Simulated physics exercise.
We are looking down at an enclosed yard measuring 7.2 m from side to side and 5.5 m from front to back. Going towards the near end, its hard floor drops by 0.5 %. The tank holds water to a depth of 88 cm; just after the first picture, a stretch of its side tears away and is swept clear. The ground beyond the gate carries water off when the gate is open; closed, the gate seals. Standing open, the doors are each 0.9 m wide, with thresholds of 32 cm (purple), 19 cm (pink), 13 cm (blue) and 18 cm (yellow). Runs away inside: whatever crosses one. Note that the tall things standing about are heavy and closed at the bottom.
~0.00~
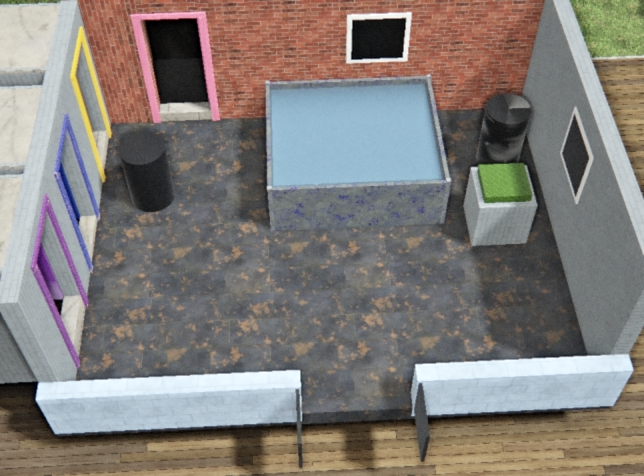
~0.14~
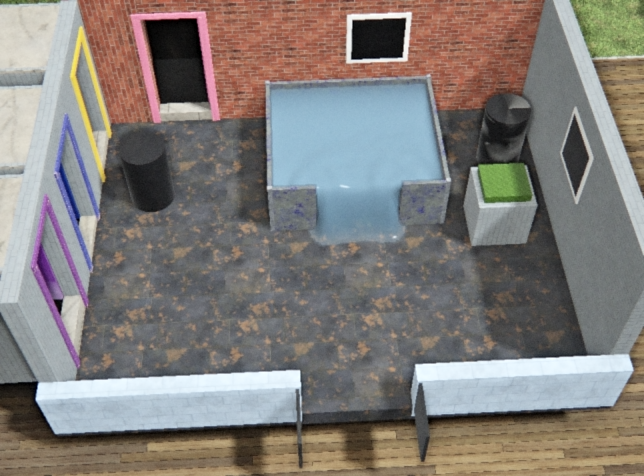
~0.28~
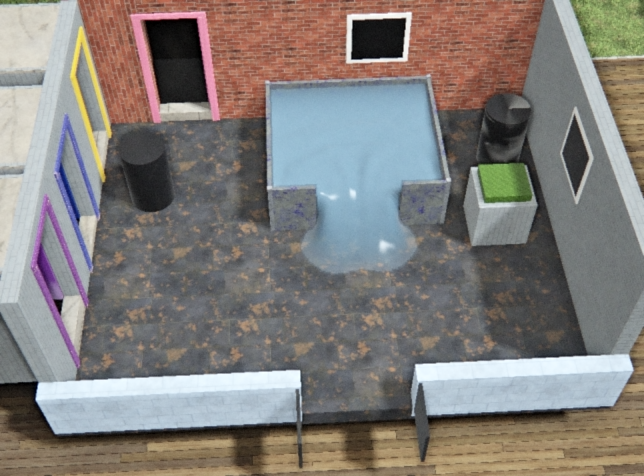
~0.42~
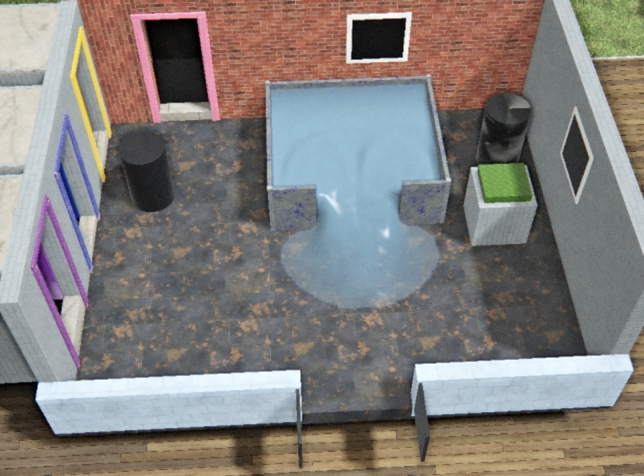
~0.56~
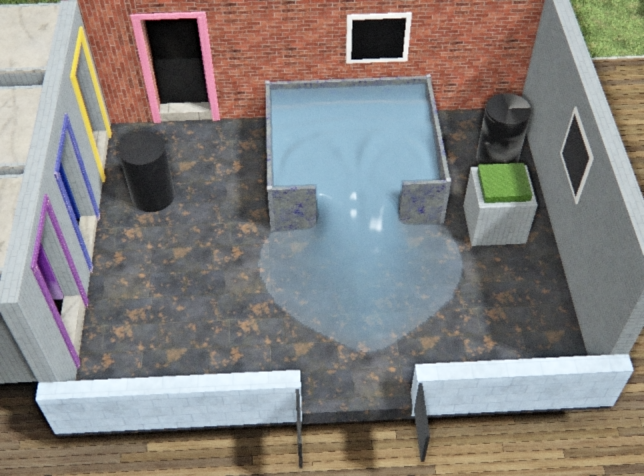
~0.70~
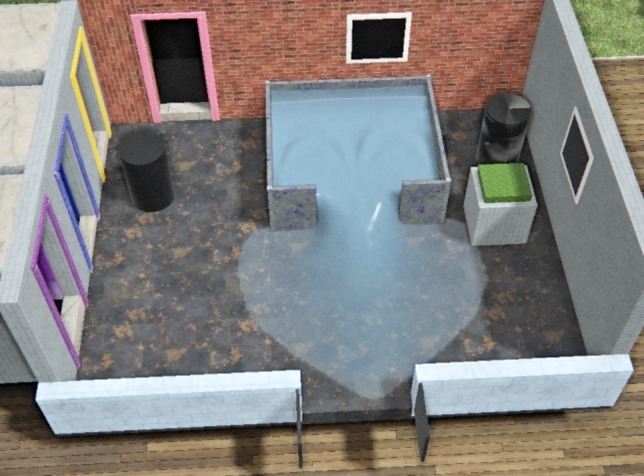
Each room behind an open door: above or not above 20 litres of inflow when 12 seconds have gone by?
In the end at the purple door the inflow will remain within the limit. At the pink door the inflow will remain within the limit. At the blue door the inflow will remain within the limit. At the yellow door the inflow will remain within the limit.
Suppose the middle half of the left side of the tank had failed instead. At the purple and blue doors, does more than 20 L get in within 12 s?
Here's how it goes: Purple falls short, blue exceeds it.
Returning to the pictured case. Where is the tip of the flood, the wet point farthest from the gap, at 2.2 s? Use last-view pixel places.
Roughly at pixel (73, 408).
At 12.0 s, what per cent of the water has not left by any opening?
Share still there: About 56 %.
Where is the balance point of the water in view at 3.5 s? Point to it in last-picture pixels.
I'd put it close to (354, 243).
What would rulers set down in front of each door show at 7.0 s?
Door by door, in cm: Purple reads 10, pink reads 5, blue reads 5, yellow reads 5.
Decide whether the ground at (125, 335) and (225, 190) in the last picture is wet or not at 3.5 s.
Soaked, untouched.
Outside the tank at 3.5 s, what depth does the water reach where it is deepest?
Around 30 centimetres deep.
After 1.4 s water covers 40 % of the floor and is deepest (46 cm) near (362, 237); purple door not reached, pink door not reached, blue door not reached, yellow door not reached.
After 2.2 s water covers 45 % of the floor and is deepest (52 cm) near (587, 383); purple door not reached, pink door not reached, blue door not reached, yellow door not reached.
After 3.5 s water covers 60 % of the floor and is deepest (30 cm) near (587, 383); purple door 17 cm at the sill, 0 L in, pink door not reached, blue door 4 cm at the sill, 0 L in, yellow door not reached.
After 7.0 s water covers 100 % of the floor and is deepest (18 cm) near (385, 236); purple door 10 cm at the sill, 0 L in, pink door 5 cm at the sill, 0 L in, blue door 5 cm at the sill, 0 L in, yellow door 5 cm at the sill, 0 L in.
After 12.0 s water covers 100 % of the floor and is deepest (12 cm) near (575, 338); purple door 8 cm at the sill, 0 L in, pink door 9 cm at the sill, 0 L in, blue door 9 cm at the sill, 0 L in, yellow door 9 cm at the sill, 0 L in.
